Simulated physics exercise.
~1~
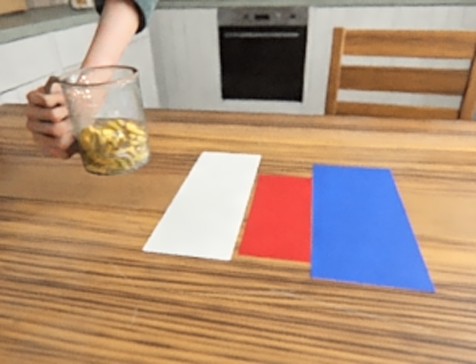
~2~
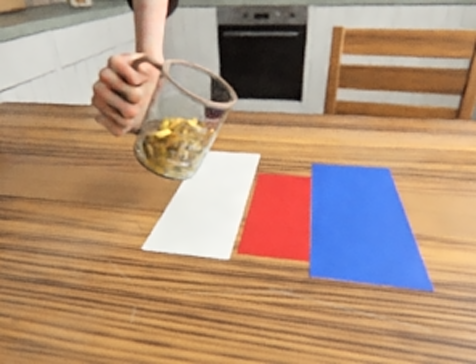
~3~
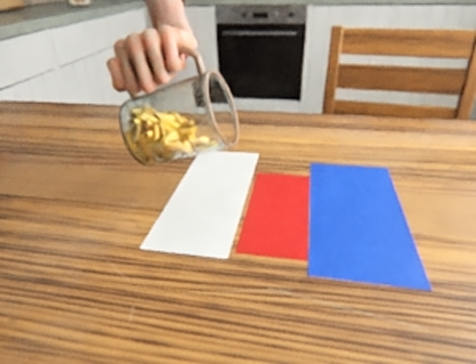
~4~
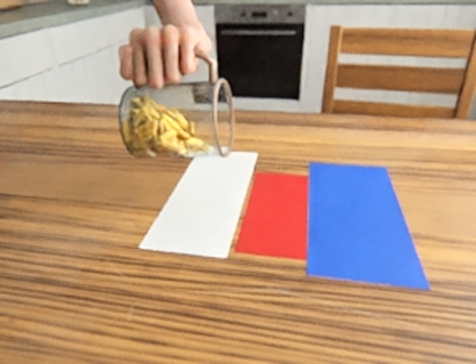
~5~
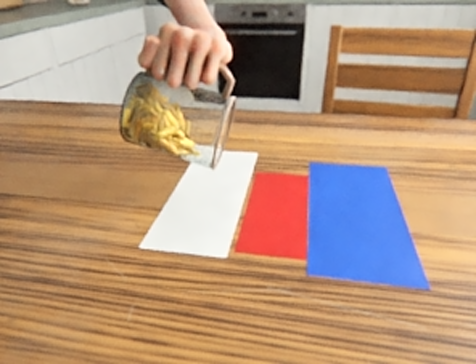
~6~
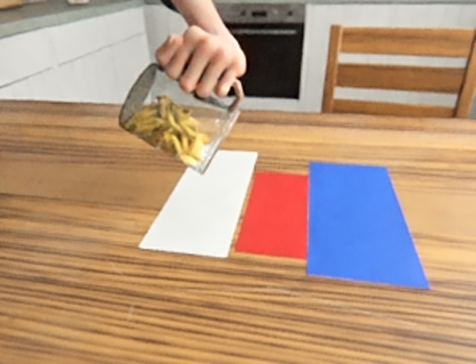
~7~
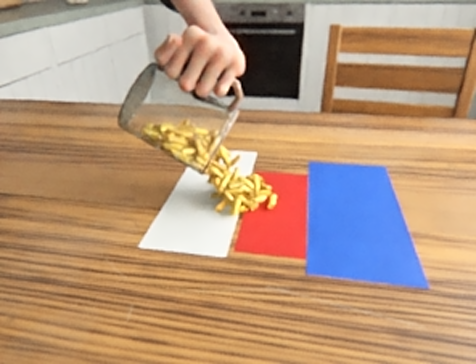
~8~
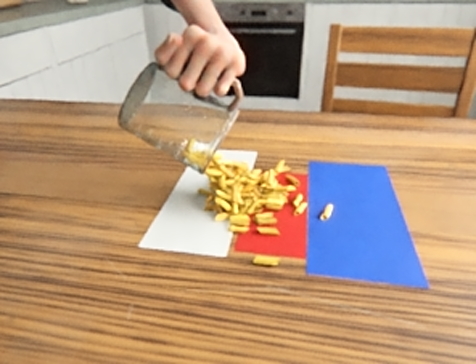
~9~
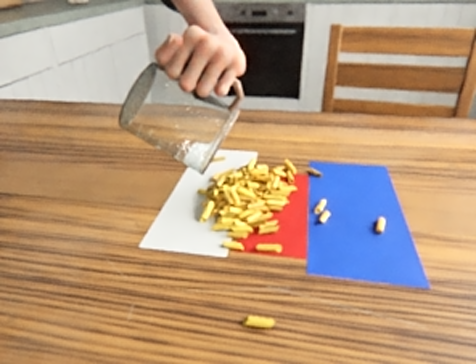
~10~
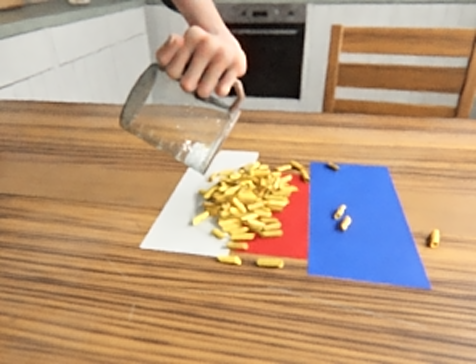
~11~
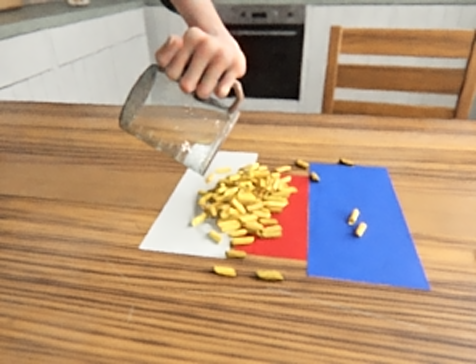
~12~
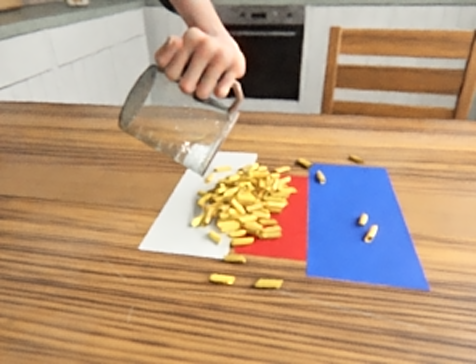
On a striped wooden table in a kitchen, white, red and blue sheets lie side by side as a hand holds a clear jug of short yellow pasta. The hand carries the jug right, toward the white sheet, and tips it onto its side. It pauses there, the pasta still inside, then turns the jug further until its mouth points down. The pasta pours out in a rush, piling across the white and red sheets while a few pieces scatter farther. Finally the emptied jug stays tilted above the heap, with a couple of pieces on the blue sheet and several on bare wood.
